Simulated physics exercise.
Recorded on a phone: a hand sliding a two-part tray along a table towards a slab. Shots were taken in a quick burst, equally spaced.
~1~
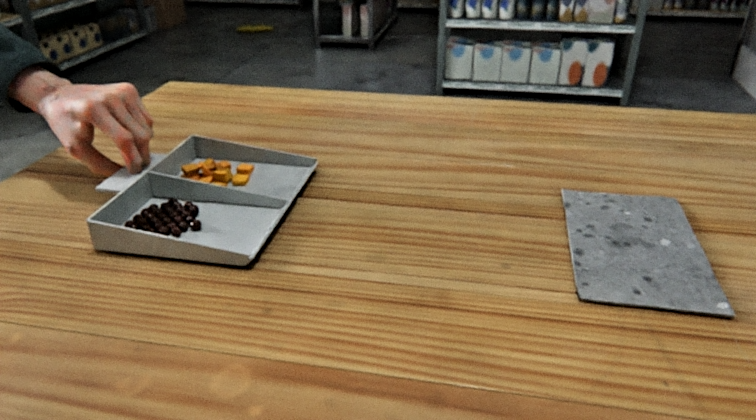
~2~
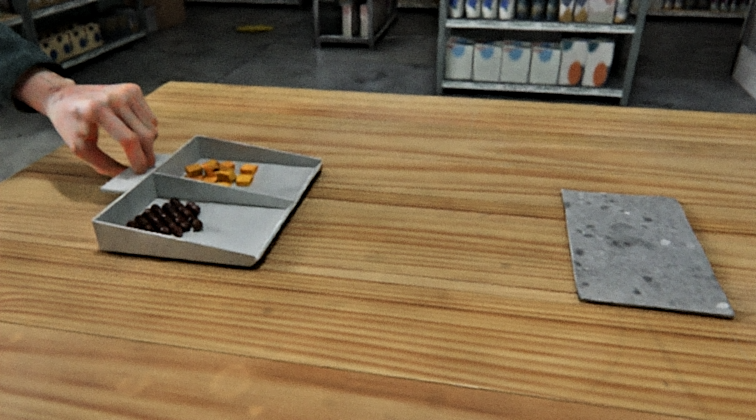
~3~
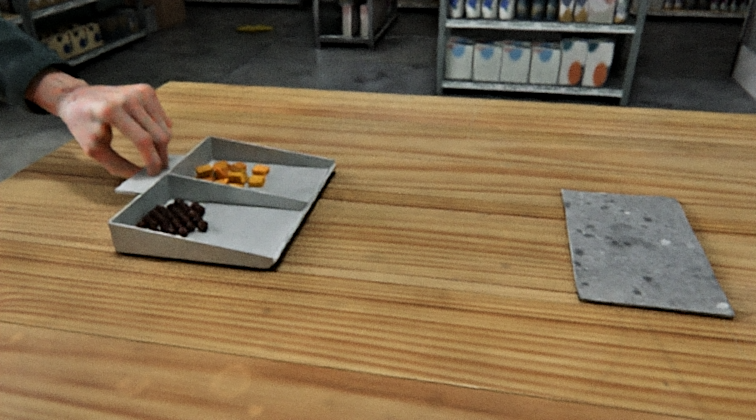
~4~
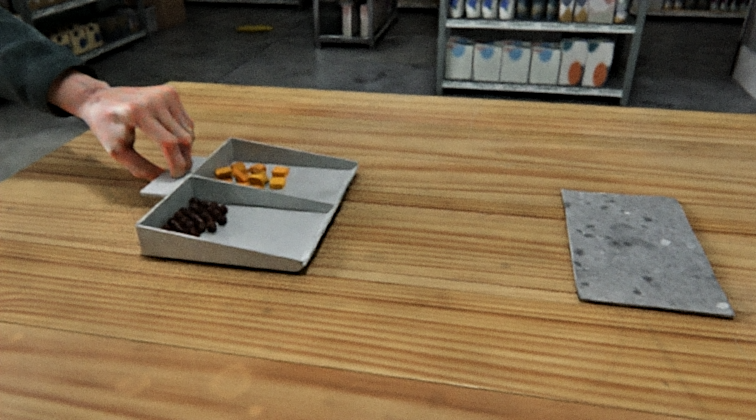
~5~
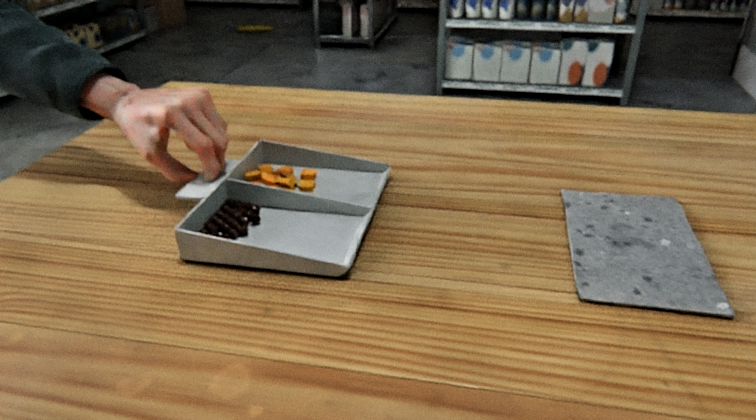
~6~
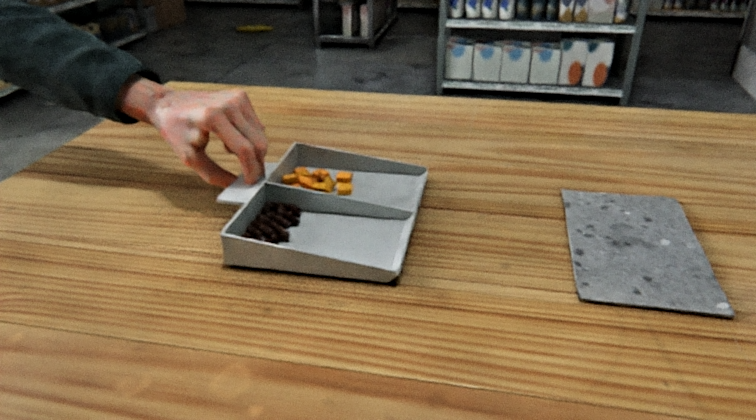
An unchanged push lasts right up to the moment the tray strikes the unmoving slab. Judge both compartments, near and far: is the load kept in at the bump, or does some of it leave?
Verdict: The front lot partly leaves, the back lot is kept in.
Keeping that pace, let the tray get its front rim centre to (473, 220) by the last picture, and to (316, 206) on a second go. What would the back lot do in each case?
Lab note - place 1: Some overflow; place 2: Held in.
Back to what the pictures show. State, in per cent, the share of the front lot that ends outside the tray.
Estimated share: About 50 in a hundred.
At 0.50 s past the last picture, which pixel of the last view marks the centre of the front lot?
Close to pixel (566, 256).
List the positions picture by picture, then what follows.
In the first frame, front rim at (289, 203), at rest; slab at (644, 270); front lot at (167, 222), some chocolate balls; back lot at (210, 175), a few small crackers.
In the second frame, front rim at (294, 204), hardly any of the way covered; back lot at (213, 177).
In the third frame, front rim at (310, 205), a small part of the way covered; front lot at (165, 223).
In the fourth frame, front rim at (335, 207), about a quarter of the way covered; back lot at (245, 179).
In the fifth frame, front rim at (372, 211), about a third of the way covered; front lot at (221, 225).
In the sixth frame, front rim at (415, 215), about half of the way covered; slab at (644, 270); front lot at (263, 229); back lot at (312, 185).
Then, 0.09 s after the last picture, tray still sliding, front rim near (486, 221); front lot all inside; back lot all inside.
Then, 0.29 s after the last picture, tray stopped at the slab; front lot all inside, moved towards the front rim; back lot all inside, moved towards the front rim.
Then, 0.50 s after the last picture, tray stopped at the slab; front lot about half out of the tray; back lot all inside, moved towards the front rim.
By the end, tray stopped at the slab; front lot about half out of the tray; back lot all inside, moved towards the front rim.
